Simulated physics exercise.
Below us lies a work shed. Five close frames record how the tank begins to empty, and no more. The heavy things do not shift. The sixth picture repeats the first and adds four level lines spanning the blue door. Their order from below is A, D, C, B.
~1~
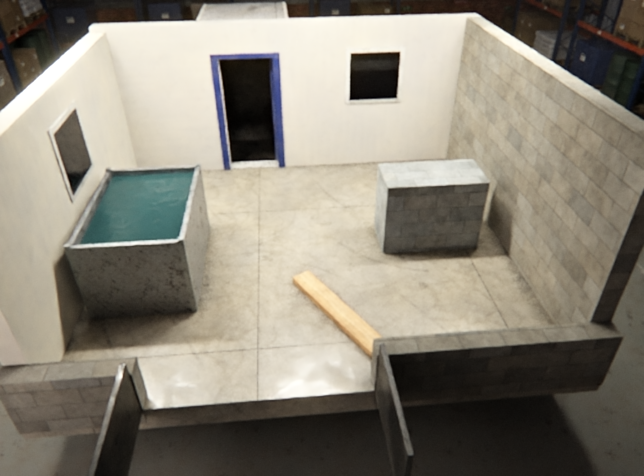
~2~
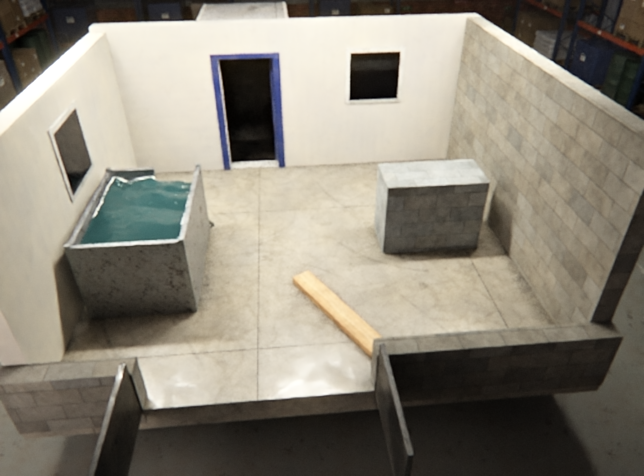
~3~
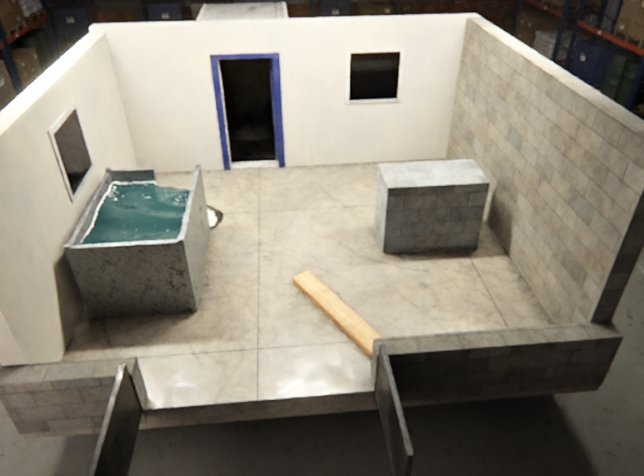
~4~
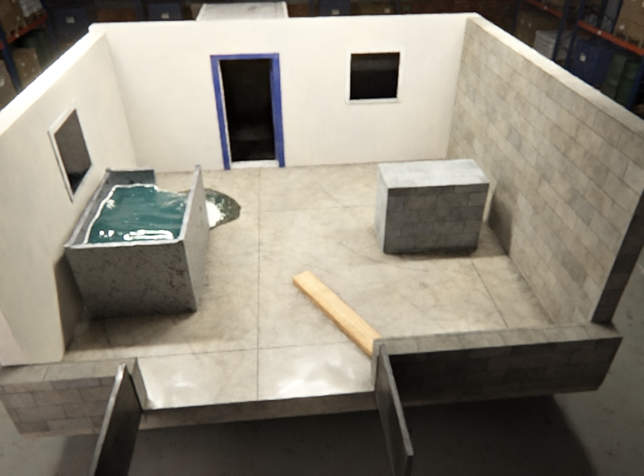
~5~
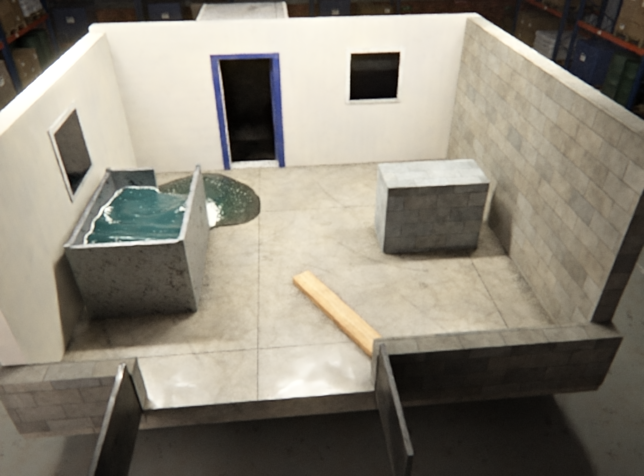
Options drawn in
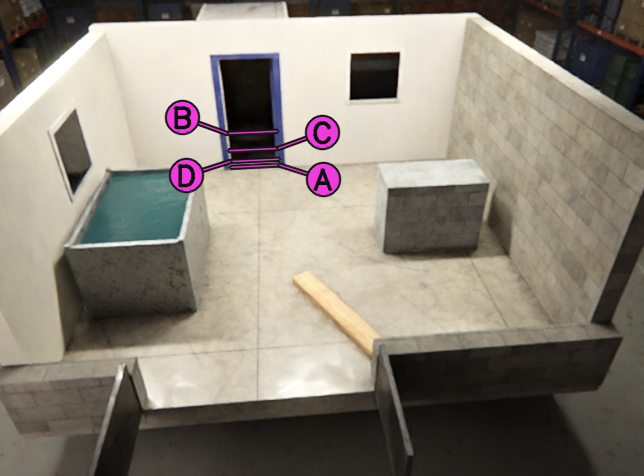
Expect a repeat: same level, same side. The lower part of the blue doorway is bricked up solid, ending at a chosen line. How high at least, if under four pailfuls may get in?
Line C.
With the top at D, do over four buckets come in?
Yes.
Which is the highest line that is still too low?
That is line D.
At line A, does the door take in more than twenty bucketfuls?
Yes, clearly.
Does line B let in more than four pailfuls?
No.
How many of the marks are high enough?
Two.
On the marked copy, A at (255, 166); B at (252, 132); C at (253, 149); D at (254, 160); from the bottom up A, D, C, B.
If A is chosen, dozens of bucketfuls pour in.
If B is chosen, nothing gets over.
If C is chosen, nothing gets over.
If D is chosen, about 13 bucketfuls get in.
